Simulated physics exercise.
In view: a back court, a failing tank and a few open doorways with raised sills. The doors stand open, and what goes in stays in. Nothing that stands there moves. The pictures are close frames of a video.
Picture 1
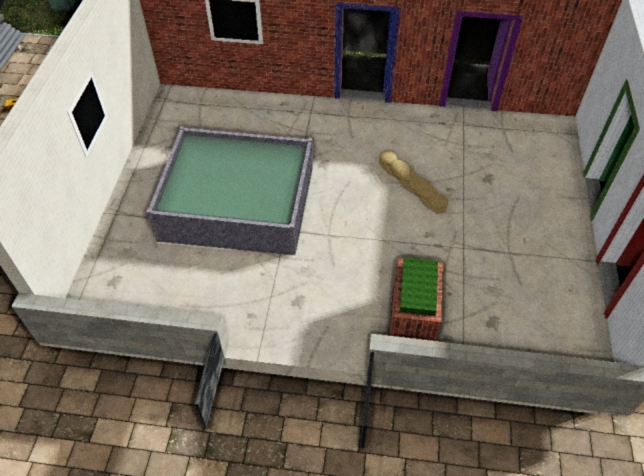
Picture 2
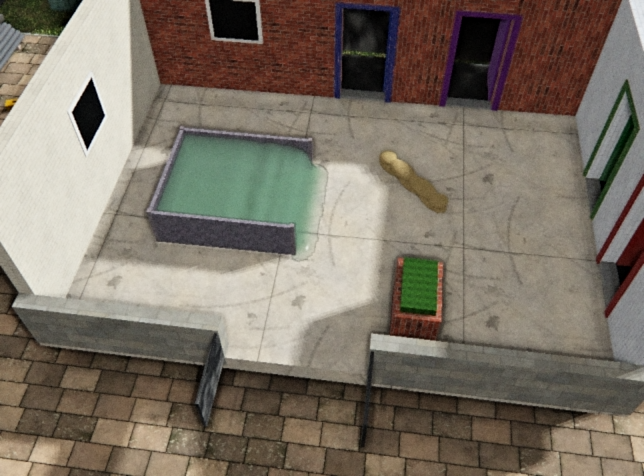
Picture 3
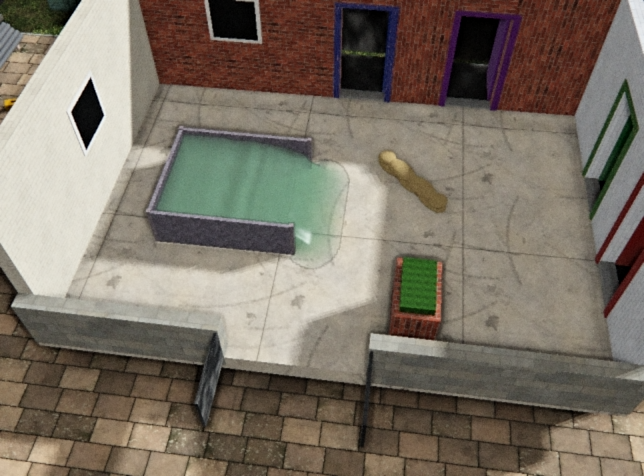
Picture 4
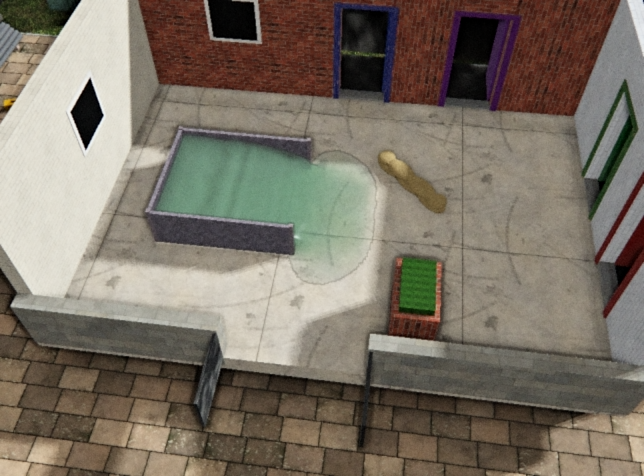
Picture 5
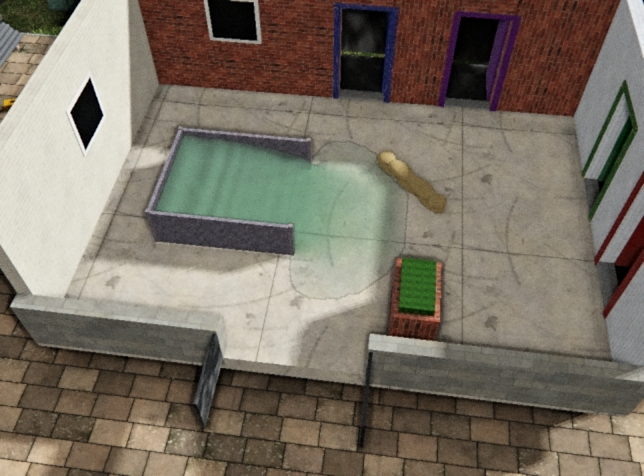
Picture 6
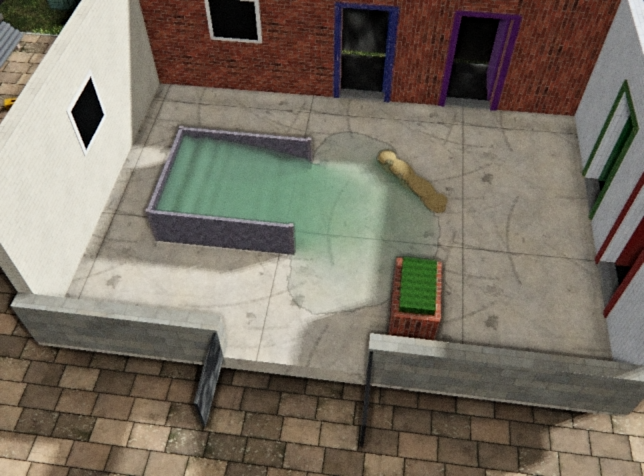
At first, a walled tank of still green water stands whole in a paved court, near a brown log-like object and a brick planter. Then its right side is gone, and water pours through the gap, spreading rightward across the paving in a widening sheet that reaches the brown object and the planter.
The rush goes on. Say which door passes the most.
It is the red one.
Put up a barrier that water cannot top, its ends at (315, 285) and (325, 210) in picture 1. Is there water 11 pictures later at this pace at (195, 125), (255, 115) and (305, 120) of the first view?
In turn: Dry, clear, clear.
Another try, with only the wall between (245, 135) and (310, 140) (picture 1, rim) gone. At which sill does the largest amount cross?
That is the blue door.
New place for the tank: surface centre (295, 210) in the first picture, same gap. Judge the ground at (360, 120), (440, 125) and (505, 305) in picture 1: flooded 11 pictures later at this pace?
As listed: Clear, no water, awash.
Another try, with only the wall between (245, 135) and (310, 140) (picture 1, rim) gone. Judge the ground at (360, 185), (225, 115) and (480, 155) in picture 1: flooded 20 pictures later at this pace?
In turn: Dry, awash, wet.
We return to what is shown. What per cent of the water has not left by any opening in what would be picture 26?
I make it 94 per cent.
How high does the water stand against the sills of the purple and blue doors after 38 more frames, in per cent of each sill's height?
About 60 and 130 per cent.
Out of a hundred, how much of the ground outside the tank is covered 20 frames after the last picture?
Some 50 per cent.
A moment on, water covers 30 % of the floor; purple door not reached, red door not reached, blue door not reached, green door not reached.
Next, water covers 40 % of the floor; purple door wet at the sill, nothing in, red door some in, blue door wet at the sill, nothing in, green door not reached.
Then, water covers 50 % of the floor; purple door a trickle in, red door a lot in, blue door some in, green door wet at the sill, nothing in.
Later, water covers 65 % of the floor; purple door a trickle in, red door a lot in, blue door some in, green door a trickle in.
In the end, water covers 85 % of the floor; purple door some in, red door a lot in, blue door some in, green door some in; the red door has let in the most.
